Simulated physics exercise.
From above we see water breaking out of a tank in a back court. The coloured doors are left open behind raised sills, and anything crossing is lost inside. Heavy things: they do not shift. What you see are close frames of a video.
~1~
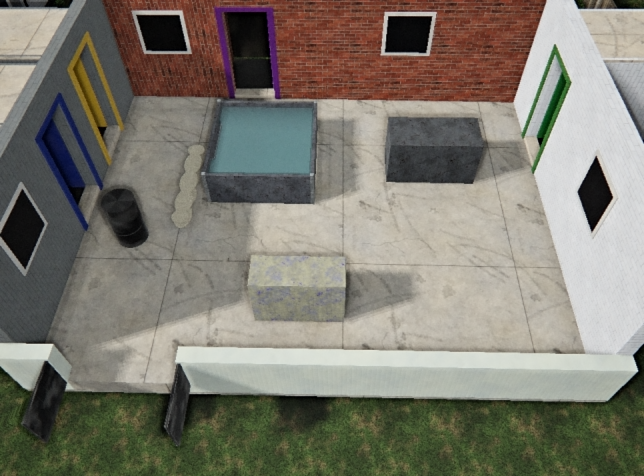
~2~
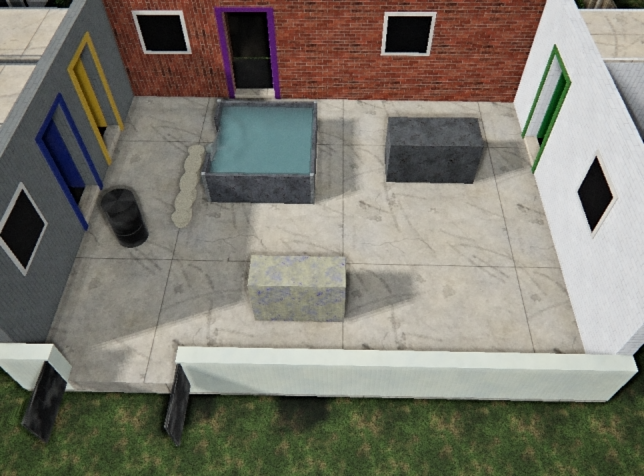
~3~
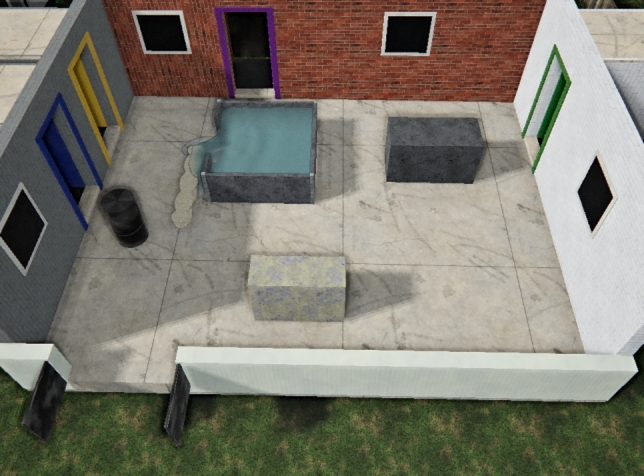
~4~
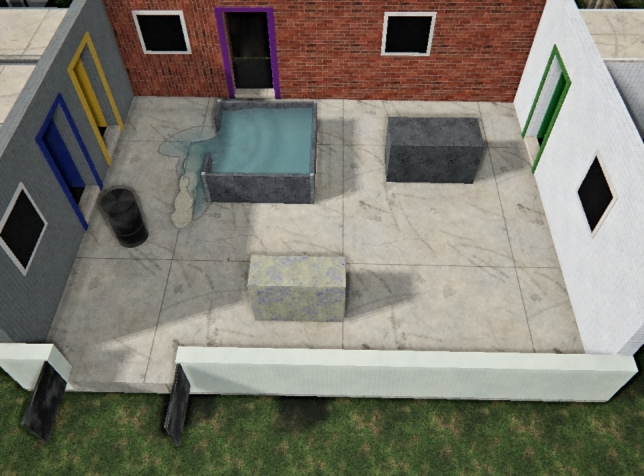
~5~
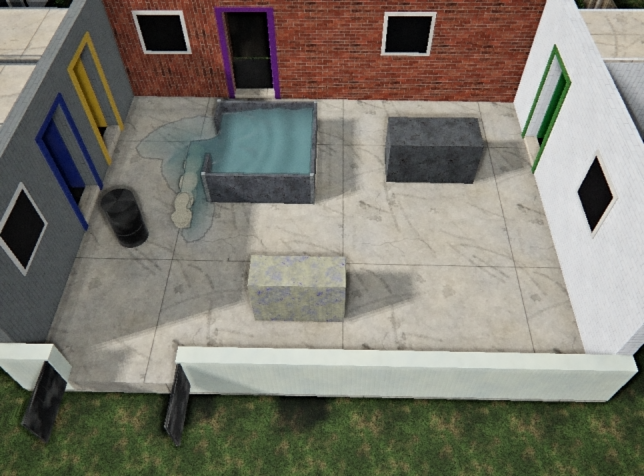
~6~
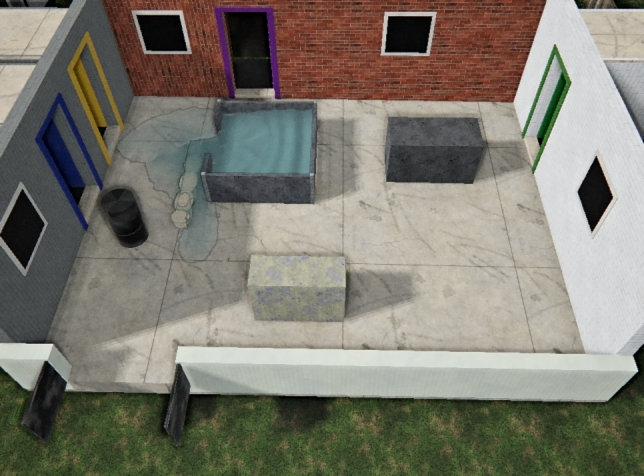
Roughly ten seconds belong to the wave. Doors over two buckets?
Purple door not over; blue door not over; green door not over; yellow door not over.
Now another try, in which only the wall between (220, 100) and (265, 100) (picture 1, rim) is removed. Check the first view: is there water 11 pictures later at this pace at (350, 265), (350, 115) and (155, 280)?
One by one: Unsoaked; waterlogged; unsoaked.
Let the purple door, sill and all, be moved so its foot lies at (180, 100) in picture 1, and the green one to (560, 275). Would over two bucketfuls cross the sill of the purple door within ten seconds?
Well, the purple one simply runs past it.
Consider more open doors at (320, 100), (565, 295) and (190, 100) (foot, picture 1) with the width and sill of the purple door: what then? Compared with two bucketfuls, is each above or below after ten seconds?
Stays below the line; stays below the line; crosses the line.
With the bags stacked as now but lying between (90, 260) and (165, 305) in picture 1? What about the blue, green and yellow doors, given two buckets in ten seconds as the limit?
Blue door exceeds the limit; green door falls short; yellow door exceeds the limit.
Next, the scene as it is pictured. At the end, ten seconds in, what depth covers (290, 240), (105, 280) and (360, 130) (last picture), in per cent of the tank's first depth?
Readings in order: Around 0, 4 and 2 %.
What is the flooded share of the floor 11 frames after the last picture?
That's roughly 30 per cent.
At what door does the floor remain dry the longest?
My answer: The green one.
A moment on, water covers 20 % of the floor; the purple door not reached, the blue door not reached, the green door not reached, the yellow door wet at the sill, nothing in.
Next, water covers 30 % of the floor; the purple door wet at the sill, nothing in, the blue door wet at the sill, nothing in, the green door not reached, the yellow door under two buckets in.
Then, water covers 40 % of the floor; the purple door wet at the sill, nothing in, the blue door under two buckets in, the green door not reached, the yellow door under two buckets in.
Later, water covers 55 % of the floor; the purple door wet at the sill, nothing in, the blue door under two buckets in, the green door not reached, the yellow door under two buckets in.
In the end, water covers 70 % of the floor; the purple door wet at the sill, nothing in, the blue door under two buckets in, the green door wet at the sill, nothing in, the yellow door under two buckets in.
